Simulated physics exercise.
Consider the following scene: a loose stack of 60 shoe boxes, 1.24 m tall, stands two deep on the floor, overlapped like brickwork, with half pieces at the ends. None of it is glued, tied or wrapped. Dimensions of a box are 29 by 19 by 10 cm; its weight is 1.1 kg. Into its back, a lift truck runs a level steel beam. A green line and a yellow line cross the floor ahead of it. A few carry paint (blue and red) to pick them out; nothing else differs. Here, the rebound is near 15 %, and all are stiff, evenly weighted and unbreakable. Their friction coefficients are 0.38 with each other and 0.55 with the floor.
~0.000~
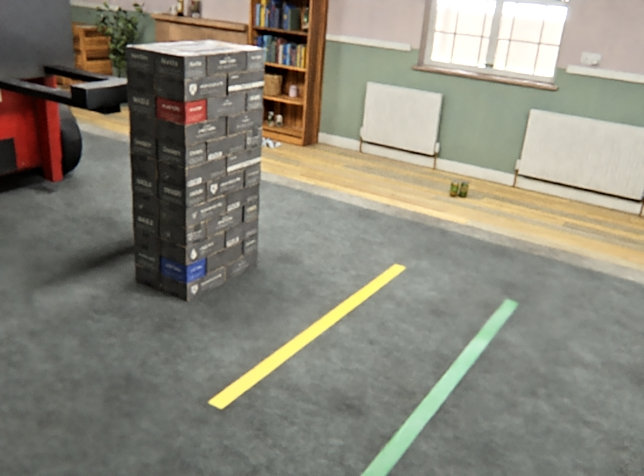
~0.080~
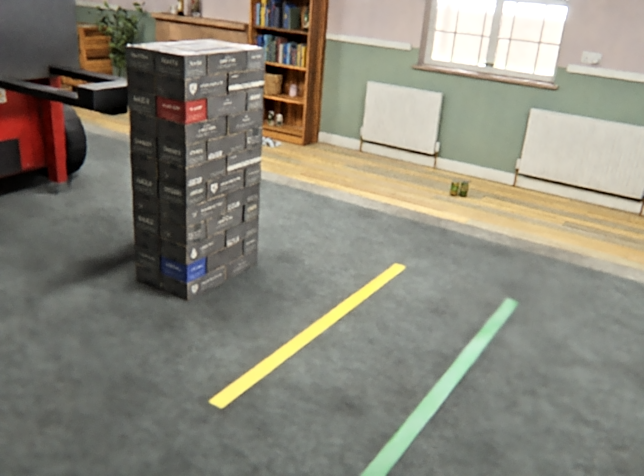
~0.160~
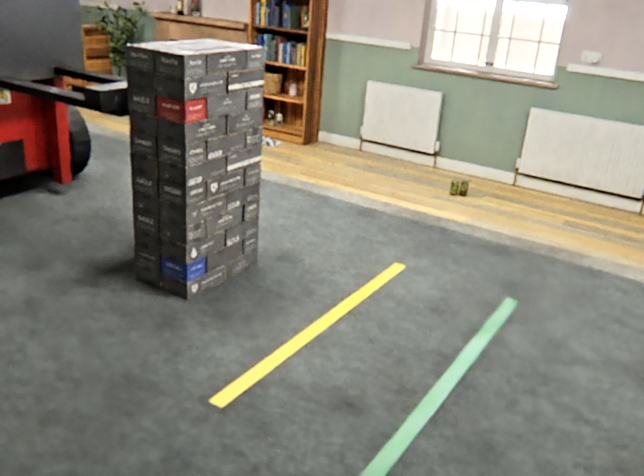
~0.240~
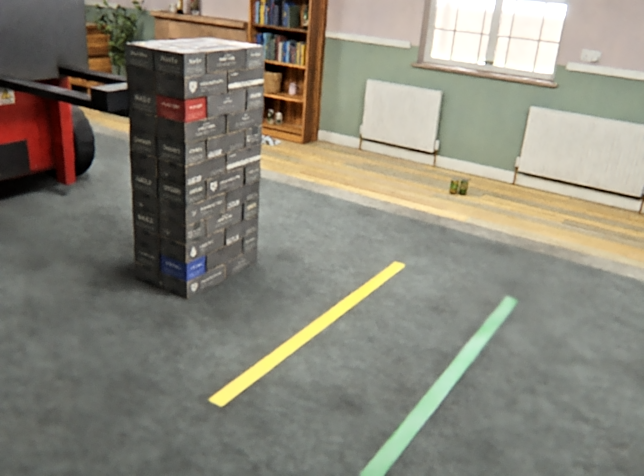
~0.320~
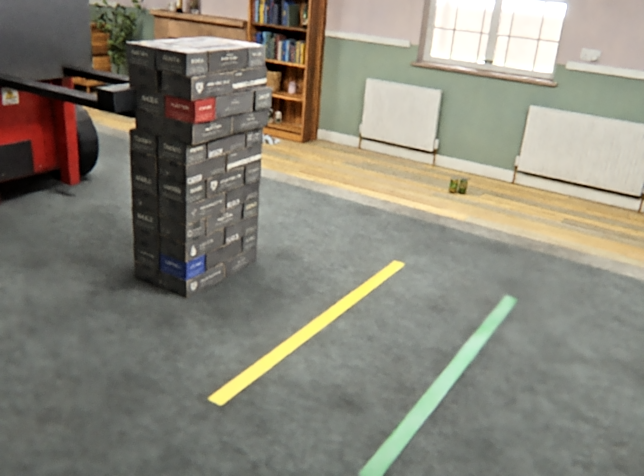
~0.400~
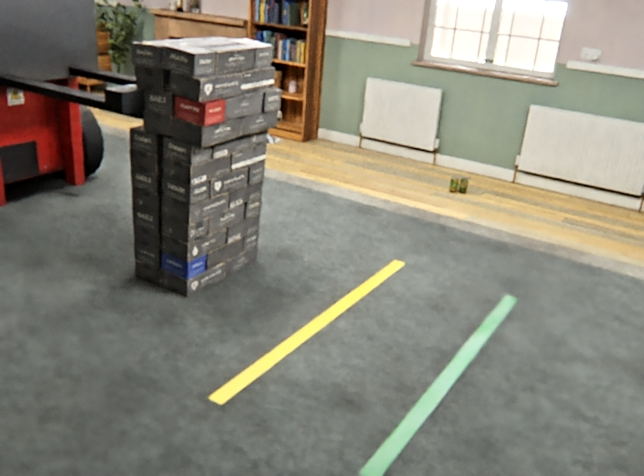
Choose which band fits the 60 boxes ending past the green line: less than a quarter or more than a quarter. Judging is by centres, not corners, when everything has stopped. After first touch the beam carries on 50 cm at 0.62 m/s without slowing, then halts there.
Under a quarter.
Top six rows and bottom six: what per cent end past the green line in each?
From above it's 20%, from below it's 0%.
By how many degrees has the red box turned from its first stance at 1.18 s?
Rotation: Approx. 70°.
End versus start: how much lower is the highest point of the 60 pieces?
I'd put it at around 42 cm.
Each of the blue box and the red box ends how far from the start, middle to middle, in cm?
Blue ends up 25 cm away; red ends up 170 cm away.
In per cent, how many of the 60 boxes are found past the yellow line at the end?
Roughly 40 per cent of them.
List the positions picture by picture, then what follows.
In the first frame (we follow the side turned to the camera), beam (80, 97) 14 cm from the stack; green line, near end, (427, 408); yellow line, near end, (288, 350); red box (171, 111); blue box (174, 270); no piece has moved.
The second frame shows beam (87, 98) 9 cm from the stack; red box (171, 110).
The third frame shows beam (94, 100) 37 mm from the stack; red box (171, 109).
The fourth frame shows beam (101, 100) 12 mm in; red box (171, 108); 3 stirred so far.
The fifth frame shows beam (107, 101) 6 cm in; red box (180, 109) displaced 6 cm; 23 stirred so far.
The sixth frame shows beam (115, 102) 11 cm in; green line, near end, (427, 404); yellow line, near end, (288, 346); red box (190, 111) displaced 12 cm; blue box (174, 266); steepest lean 5°, the box at (264, 57); 37 stirred so far.
Around 0.58 s, none of the 60 boxes past the green line, 40 disturbed; red box tipped 11°; blue box tipped 11°.
Around 0.88 s, none of the 60 boxes past the green line, 39 disturbed; red box tipped 31°, 13 cm lower; blue box tipped 30°.
Around 1.18 s, none of the 60 boxes past the green line, 39 disturbed; red box tipped 73°, 72 cm lower; blue box tipped 67°, 48 mm lower.
Around 1.76 s, 6 of the 60 boxes past the green line; red box upside down; blue box on its side.
Finally (3.5 s), 7 of the 60 boxes past the green line; red box upside down; blue box on its side. That is 12 per cent. Seen by the last camera, middles, red box near (432, 377), blue box near (221, 287).
